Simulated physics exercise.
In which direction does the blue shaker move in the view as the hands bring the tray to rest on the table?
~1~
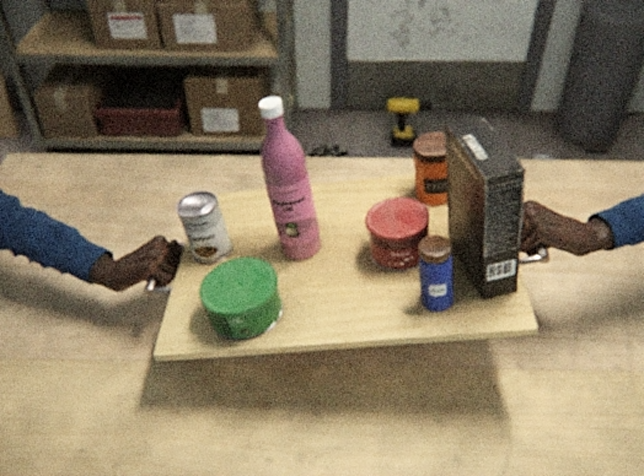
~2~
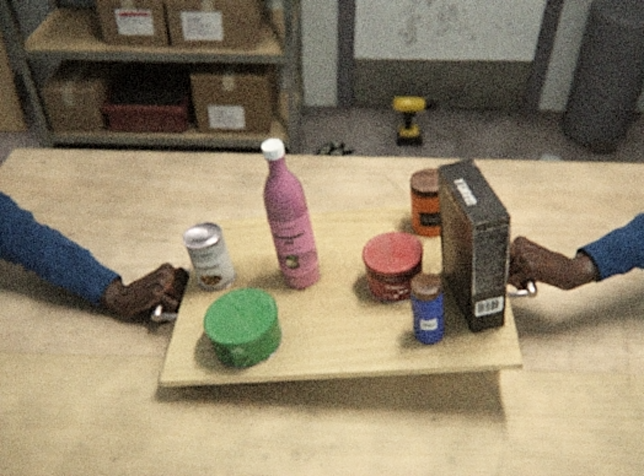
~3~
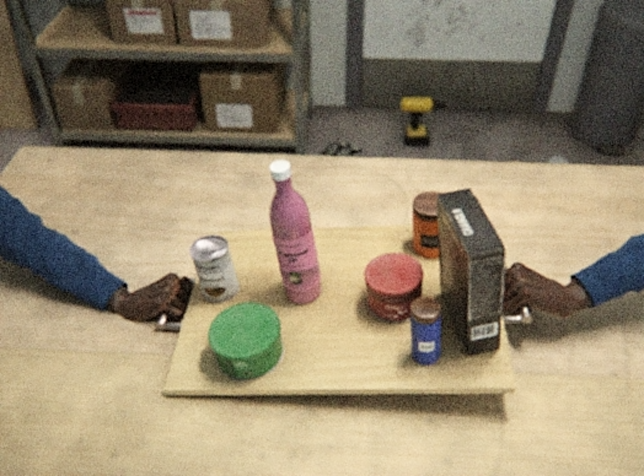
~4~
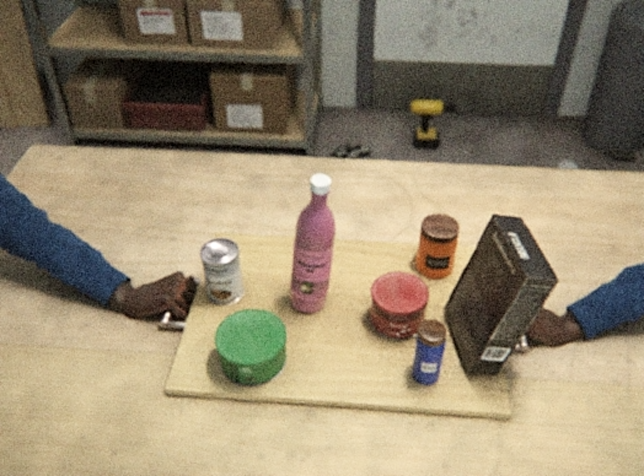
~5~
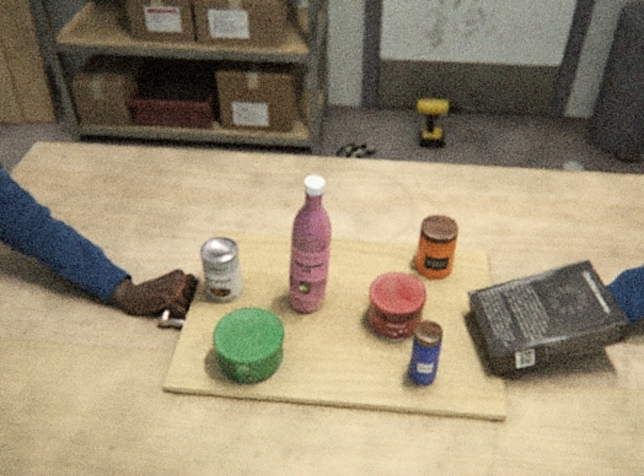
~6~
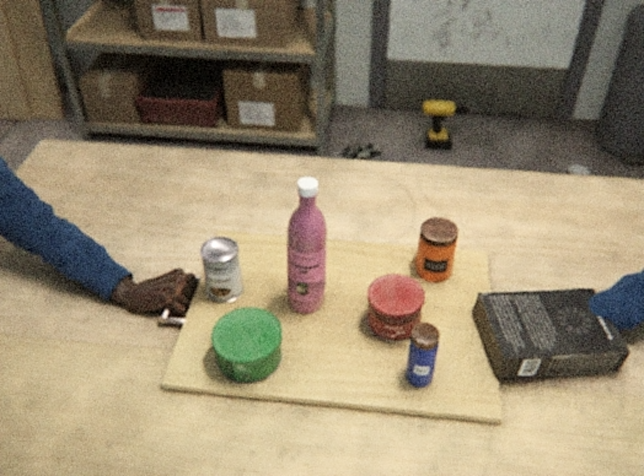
The blue shaker moves down in the view, travelling with the tray as it settles onto the table.
